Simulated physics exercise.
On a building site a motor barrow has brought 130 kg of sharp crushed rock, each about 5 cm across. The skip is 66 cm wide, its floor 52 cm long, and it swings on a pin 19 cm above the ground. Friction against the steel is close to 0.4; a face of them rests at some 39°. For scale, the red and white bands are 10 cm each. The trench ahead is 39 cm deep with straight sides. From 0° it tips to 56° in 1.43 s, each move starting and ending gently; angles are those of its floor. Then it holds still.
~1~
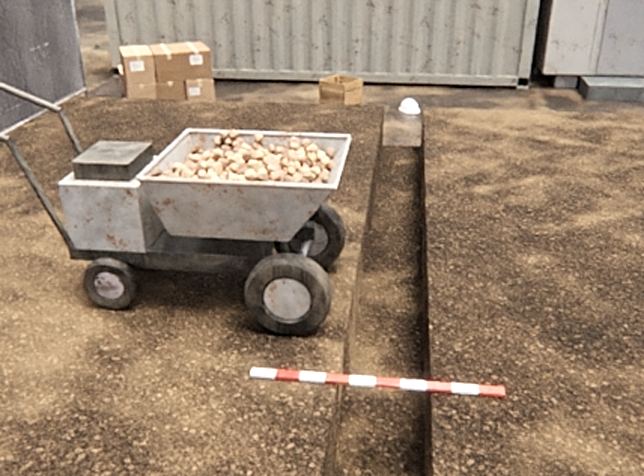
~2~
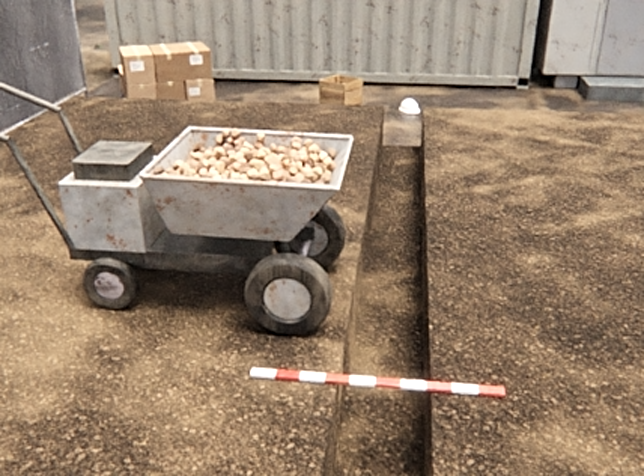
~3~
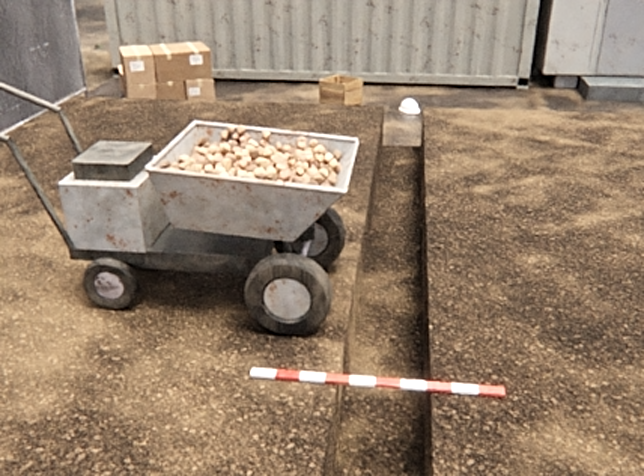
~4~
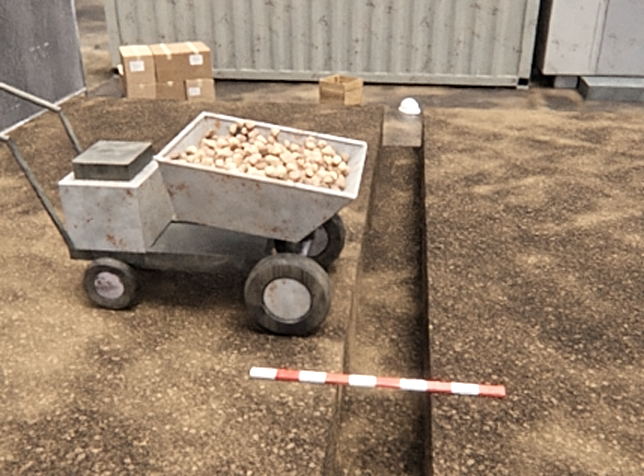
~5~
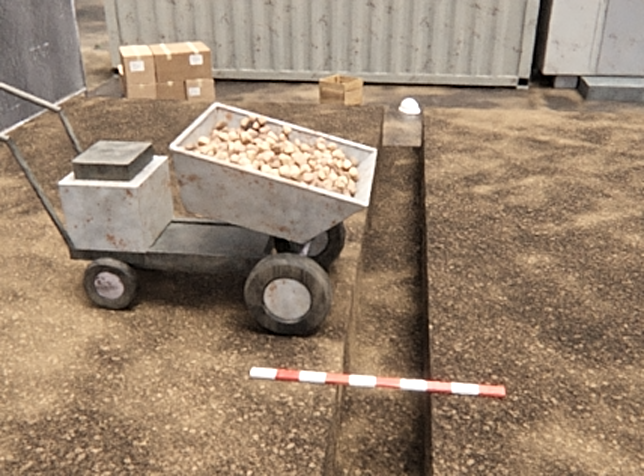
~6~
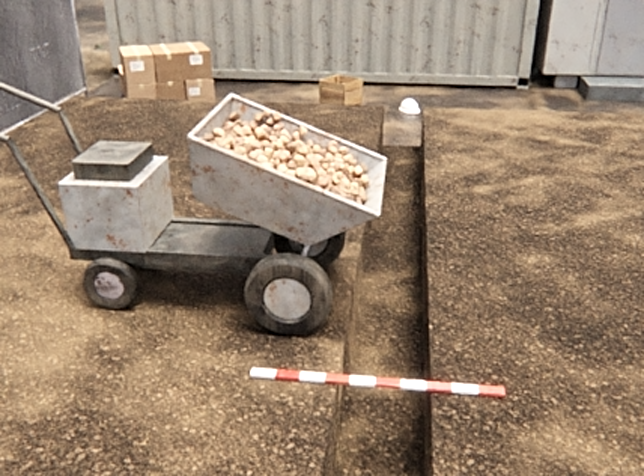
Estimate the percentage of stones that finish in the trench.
About 5 per cent.
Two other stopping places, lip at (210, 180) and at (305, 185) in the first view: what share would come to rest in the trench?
Near 5 per cent from the first place, 10 from the second.
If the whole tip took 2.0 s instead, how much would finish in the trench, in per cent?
It would be near 5 per cent.
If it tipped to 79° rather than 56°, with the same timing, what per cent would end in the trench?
In that case some 15 per cent.
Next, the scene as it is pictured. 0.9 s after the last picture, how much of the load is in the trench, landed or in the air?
About 0 per cent by then.
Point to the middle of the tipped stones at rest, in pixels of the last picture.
Their middle is at about (446, 311).
Then, 0.5 s after the last picture the floor is at 47°, 100 % in the skip; the foremost stones are at (397, 237).
Then, 0.9 s after the last picture the floor is at 56°, 98 % in the skip, 1 % in the trench, 2 % past the trench; the foremost stones are at (456, 313).
Then, 1.3 s after the last picture the floor is at 56°, 95 % in the skip, 1 % in the trench, 4 % past the trench; the foremost stones are at (488, 314).
Then, 3.2 s after the last picture the floor is at 56°, 86 % in the skip, 5 % in the trench, 9 % past the trench; the foremost stones are at (503, 295).
